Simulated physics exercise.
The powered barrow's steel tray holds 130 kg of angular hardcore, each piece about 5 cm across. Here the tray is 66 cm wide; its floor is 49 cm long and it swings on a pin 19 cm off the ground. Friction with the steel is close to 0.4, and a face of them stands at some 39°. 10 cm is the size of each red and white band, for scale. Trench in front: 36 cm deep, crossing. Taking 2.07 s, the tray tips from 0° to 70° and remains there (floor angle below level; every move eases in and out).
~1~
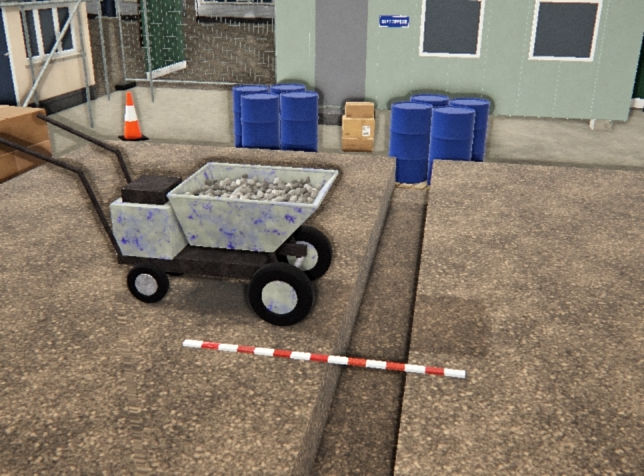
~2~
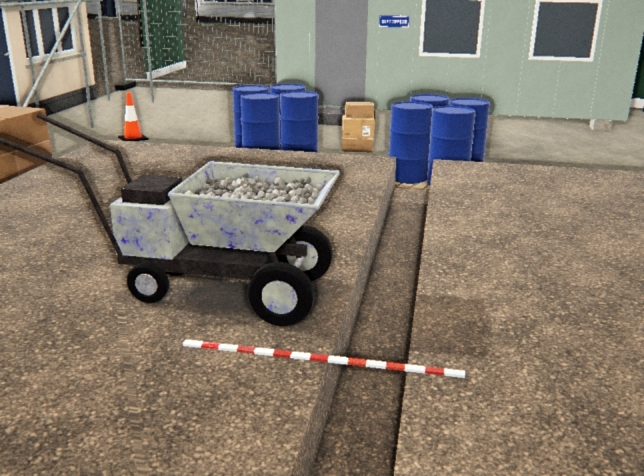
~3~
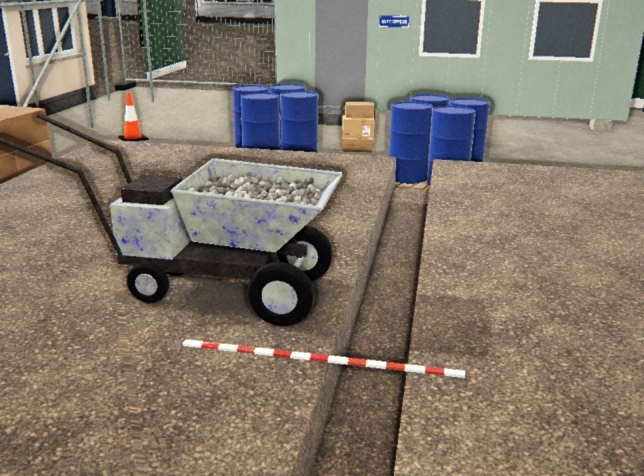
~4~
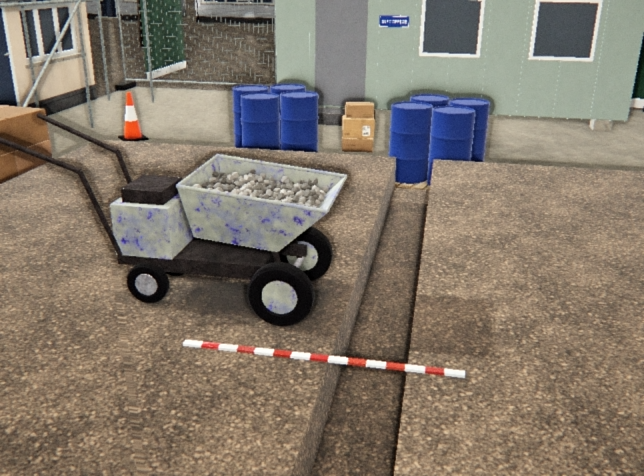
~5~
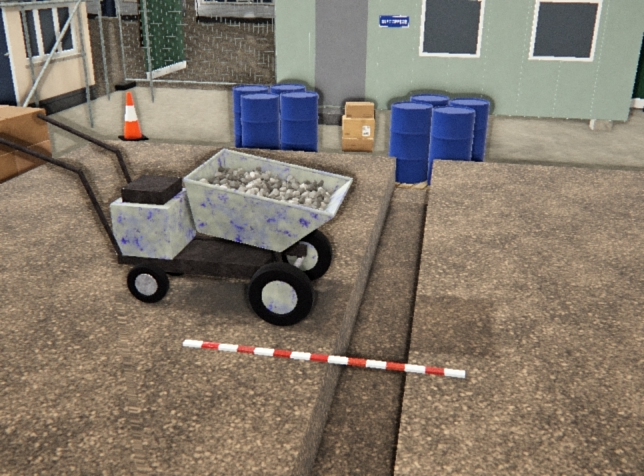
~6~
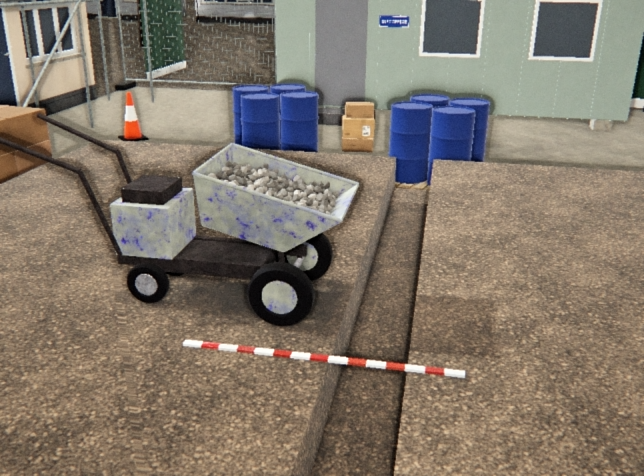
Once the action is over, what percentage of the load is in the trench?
About 71 in every hundred.
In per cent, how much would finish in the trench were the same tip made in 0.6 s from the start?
About 45 percent, I'd say.
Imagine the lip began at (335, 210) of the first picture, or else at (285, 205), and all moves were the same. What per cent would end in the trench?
From the first place around 45 per cent, from the other around 95.
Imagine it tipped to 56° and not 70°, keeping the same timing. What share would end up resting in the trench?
Roughly 15%.
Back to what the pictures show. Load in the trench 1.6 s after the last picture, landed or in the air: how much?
I'd put it near 15 per cent.
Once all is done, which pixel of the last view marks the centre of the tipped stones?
Their centre sits close to (399, 345).
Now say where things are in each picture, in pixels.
The tray is at 0°, its lip at (317, 207); the top of the load is at (252, 184), in the first picture.
The tray is at 1°, its lip at (319, 207); the top of the load is at (253, 183), in the second picture.
Lip at (322, 209), floor tilted 3°, highest stones at (237, 182), in the third picture.
Lip at (327, 212), floor tilted 6°, highest stones at (241, 179), in the fourth picture.
The tray is at 10°, its lip at (334, 216); the top of the load is at (240, 176), in the fifth picture.
Lip at (341, 221), floor tilted 14°, highest stones at (241, 171), in the sixth picture.
Then, 0.9 s after the last picture the floor is at 59°, 100 % in the tray; the foremost stones are at (386, 266).
Then, 1.6 s after the last picture the floor is at 70°, 70 % in the tray, 16 % in the trench, 14 % past the trench; the foremost stones are at (457, 316).
Then, 1.9 s after the last picture the floor is at 70°, 42 % in the tray, 31 % in the trench, 27 % past the trench; the foremost stones are at (492, 318).
Then, 3.9 s after the last picture the floor is at 70°, 2 % in the tray, 71 % in the trench, 26 % past the trench; the foremost stones are at (500, 312).
